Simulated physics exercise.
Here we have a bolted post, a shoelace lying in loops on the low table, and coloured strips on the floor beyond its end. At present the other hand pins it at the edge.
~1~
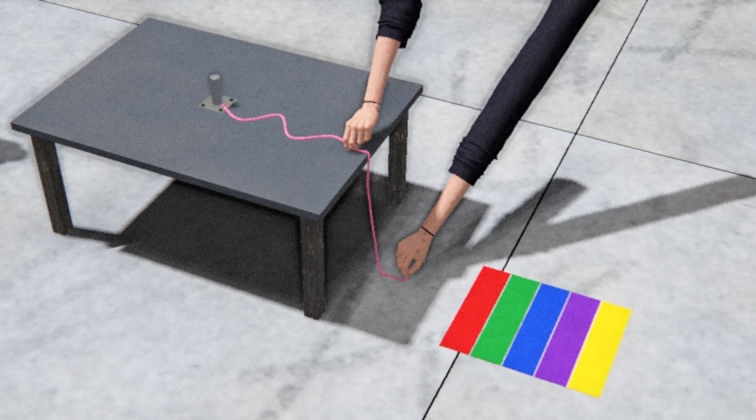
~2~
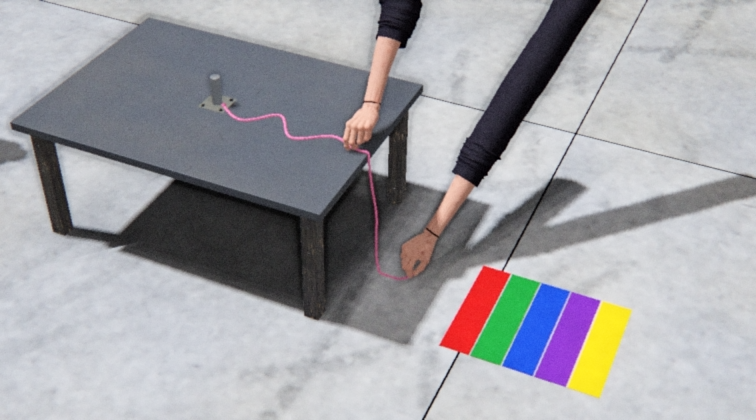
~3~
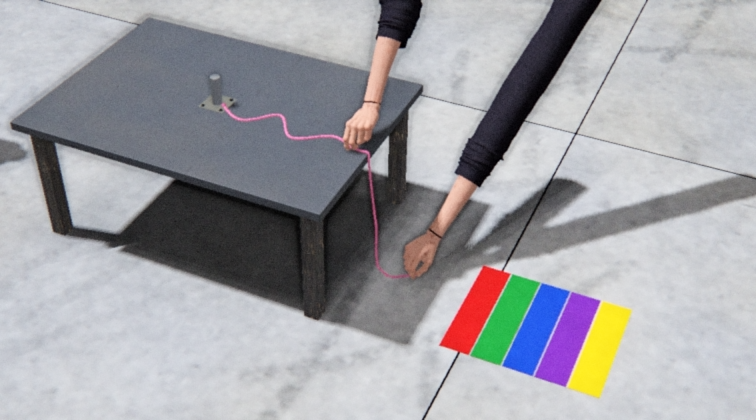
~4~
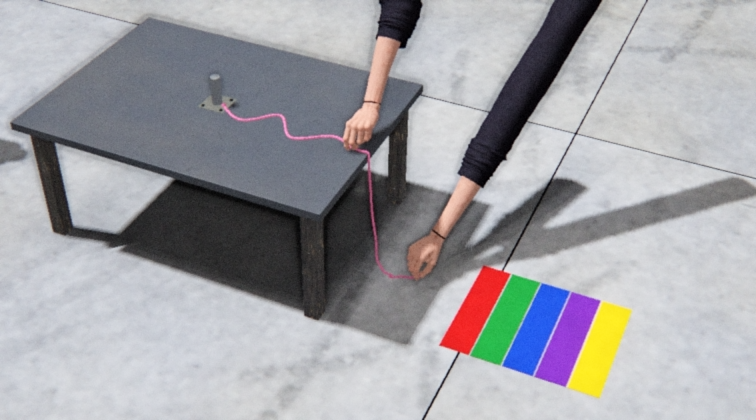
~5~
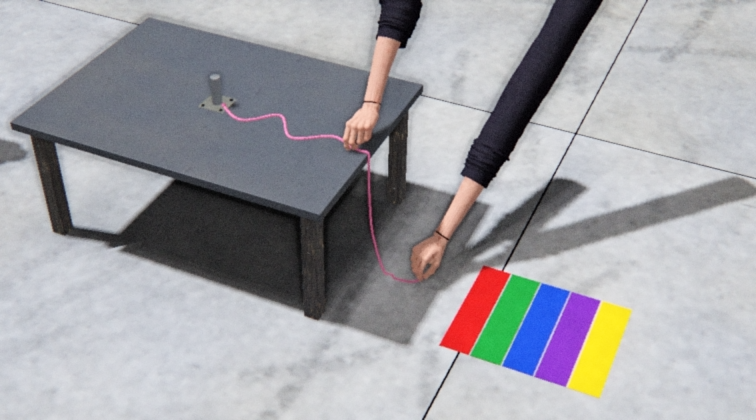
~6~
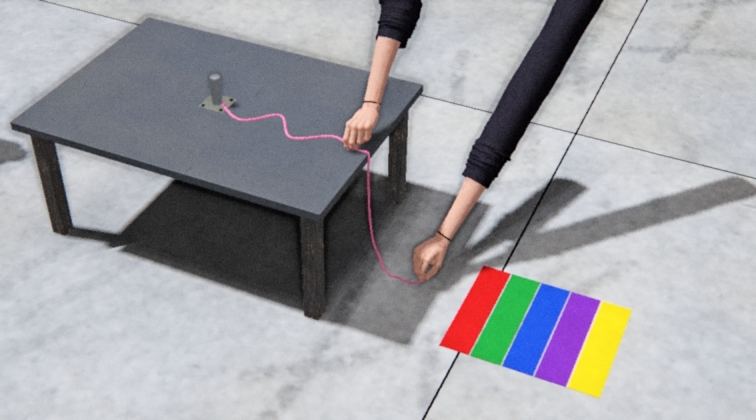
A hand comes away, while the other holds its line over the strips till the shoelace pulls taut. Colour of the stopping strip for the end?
Blue.
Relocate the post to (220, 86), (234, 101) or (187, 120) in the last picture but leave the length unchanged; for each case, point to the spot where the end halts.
The three places are (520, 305), (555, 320) and (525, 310), in that order.
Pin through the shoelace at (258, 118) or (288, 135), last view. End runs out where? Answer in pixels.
Per try (px, approx.): (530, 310), (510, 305).
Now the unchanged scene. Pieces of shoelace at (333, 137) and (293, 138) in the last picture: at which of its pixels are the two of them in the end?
First: (360, 150). Second: (324, 138).
Early on, end near (486, 297); over red.
Midway, end near (521, 308); over green.
At the end of the slack, end near (541, 314); over blue. It gets as far as the blue strip.
